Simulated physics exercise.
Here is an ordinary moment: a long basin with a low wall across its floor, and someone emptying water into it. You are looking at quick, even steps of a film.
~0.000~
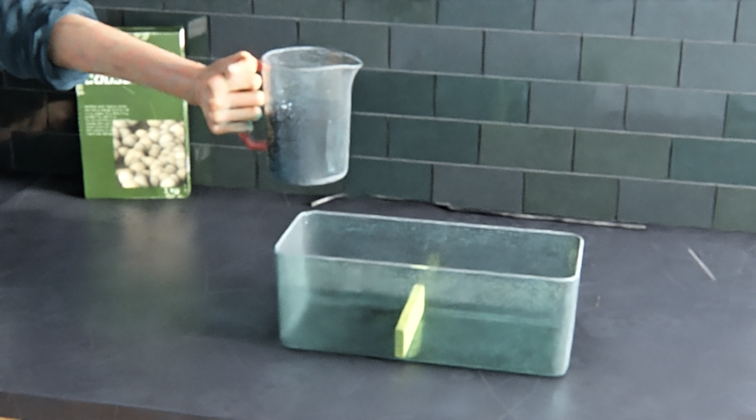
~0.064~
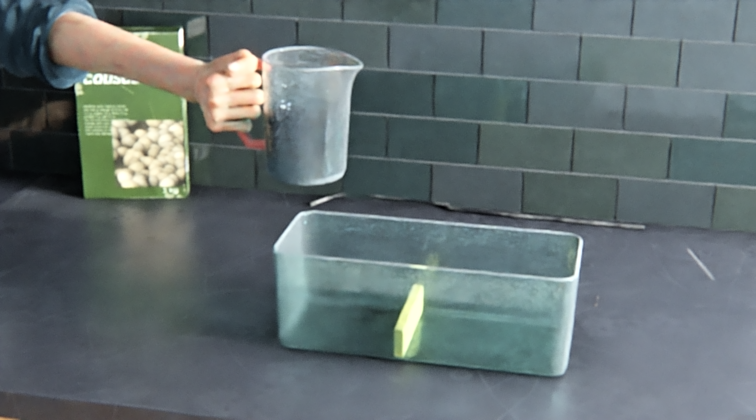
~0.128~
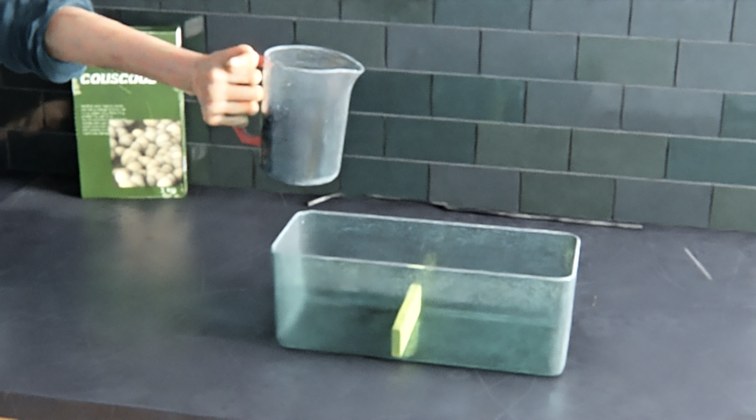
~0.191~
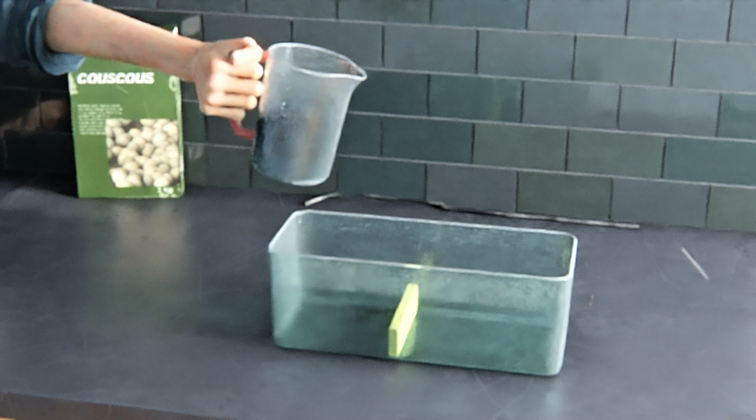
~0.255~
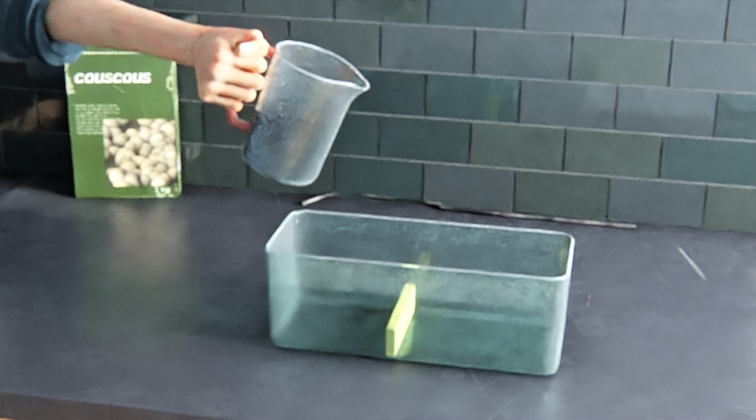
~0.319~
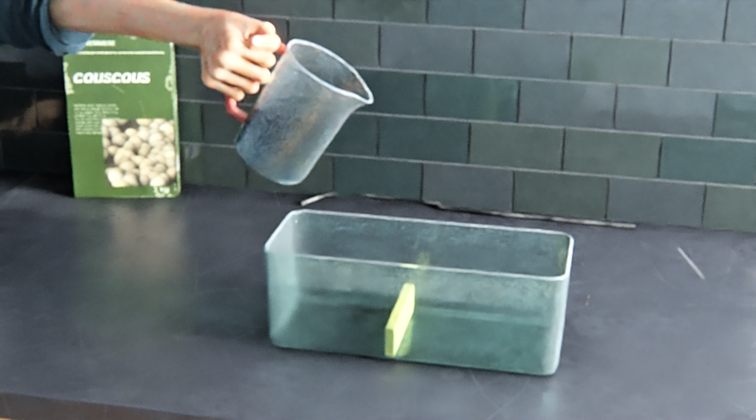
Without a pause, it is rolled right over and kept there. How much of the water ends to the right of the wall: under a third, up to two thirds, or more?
Greater than two thirds.
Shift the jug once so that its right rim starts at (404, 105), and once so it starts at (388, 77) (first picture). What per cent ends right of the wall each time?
In order: Close to 90 and 95 percent.
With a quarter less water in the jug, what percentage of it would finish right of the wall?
Near 85 in a hundred.
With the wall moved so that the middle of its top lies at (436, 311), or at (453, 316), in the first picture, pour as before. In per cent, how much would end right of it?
First try around 20 percent; second try around 10 percent.
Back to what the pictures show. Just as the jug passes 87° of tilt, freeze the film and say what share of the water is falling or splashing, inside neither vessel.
I'd reckon some 15 per cent.
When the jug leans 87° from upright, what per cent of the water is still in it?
Some 85 per cent has not yet come out.
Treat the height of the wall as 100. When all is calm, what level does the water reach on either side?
Close to 10 for the left and 50 for the right.
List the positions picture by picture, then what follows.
The first frame shows tilt 0°; pouring edge (362, 63); surface from (270, 104) to (347, 110); the long basin's rim runs from (288, 232) to (579, 259); the wall's top is at (410, 307).
The second frame shows tilt 1°; pouring edge (362, 65); surface from (270, 104) to (346, 109).
The third frame shows tilt 6°; pouring edge (363, 69); surface from (268, 105) to (345, 109).
The fourth frame shows tilt 12°; pouring edge (366, 76); surface from (264, 105) to (343, 110).
The fifth frame shows tilt 21°; pouring edge (369, 87); surface from (260, 105) to (342, 111).
The sixth frame shows tilt 31°; pouring edge (373, 100); surface from (250, 116) to (345, 112).
A moment on, the jug is tipped on its side and 85 per cent is still to pour, 1 is left of the wall and 0 right of it.
Next, the jug is tipped right over and 29 per cent is still to pour, 5 is left of the wall and 44 right of it.
Then the jug is tipped right over and 4 per cent is still to pour, 8 is left of the wall and 82 right of it.
Later the jug is tipped right over and 0 per cent is still to pour, 10 is left of the wall and 88 right of it.
In the end 11 per cent lies left of the wall, 88 right of it and 1 outside.
